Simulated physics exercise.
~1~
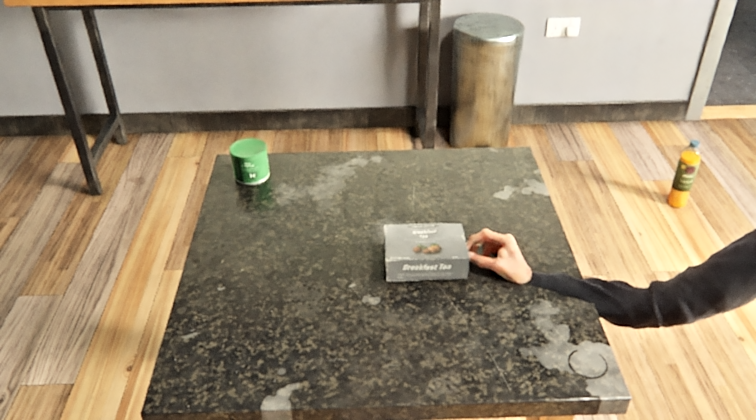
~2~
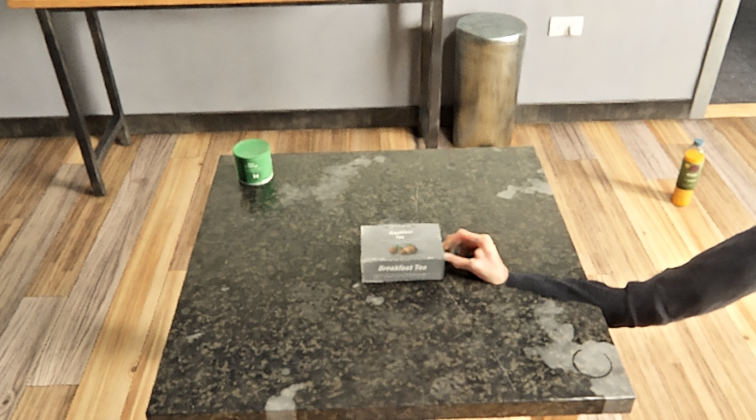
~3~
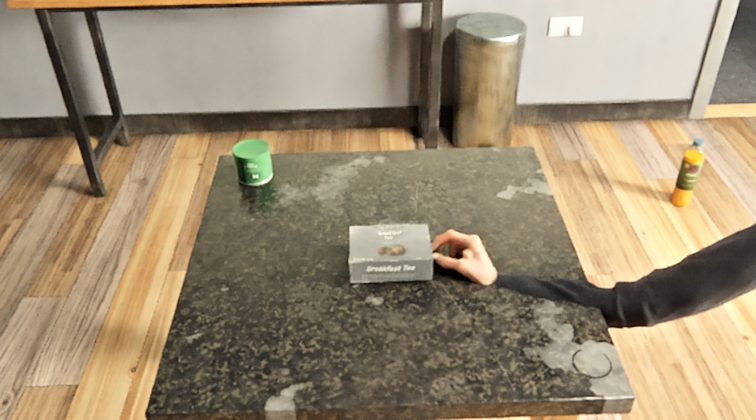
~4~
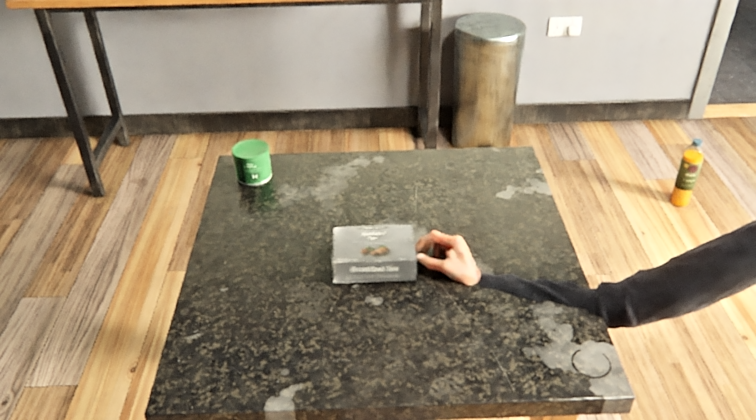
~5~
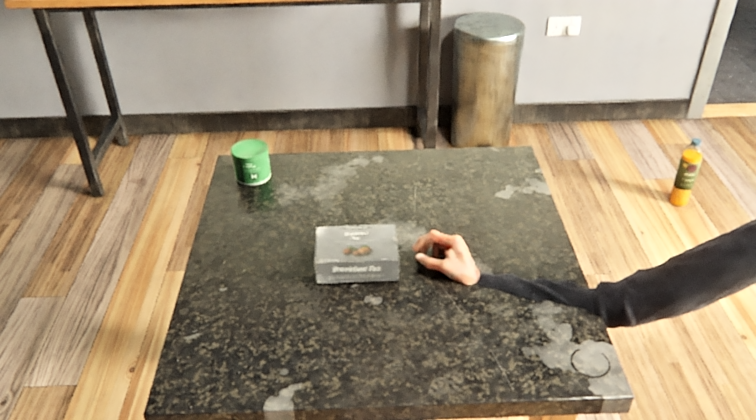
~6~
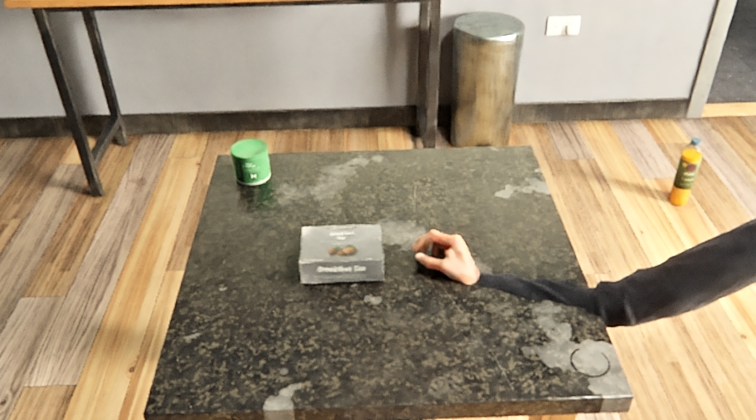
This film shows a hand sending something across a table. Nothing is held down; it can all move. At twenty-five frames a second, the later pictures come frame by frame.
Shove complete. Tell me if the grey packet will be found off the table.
Topside.
Then, 0.10 s past the last view, grey packet displaced about its own width near (315, 255).
Then, 0.20 s past the last view, grey packet displaced about its own width near (301, 255).
Finally, moved from the start, grey packet. Final places as the last picture's camera would see them, grey packet near (299, 255).
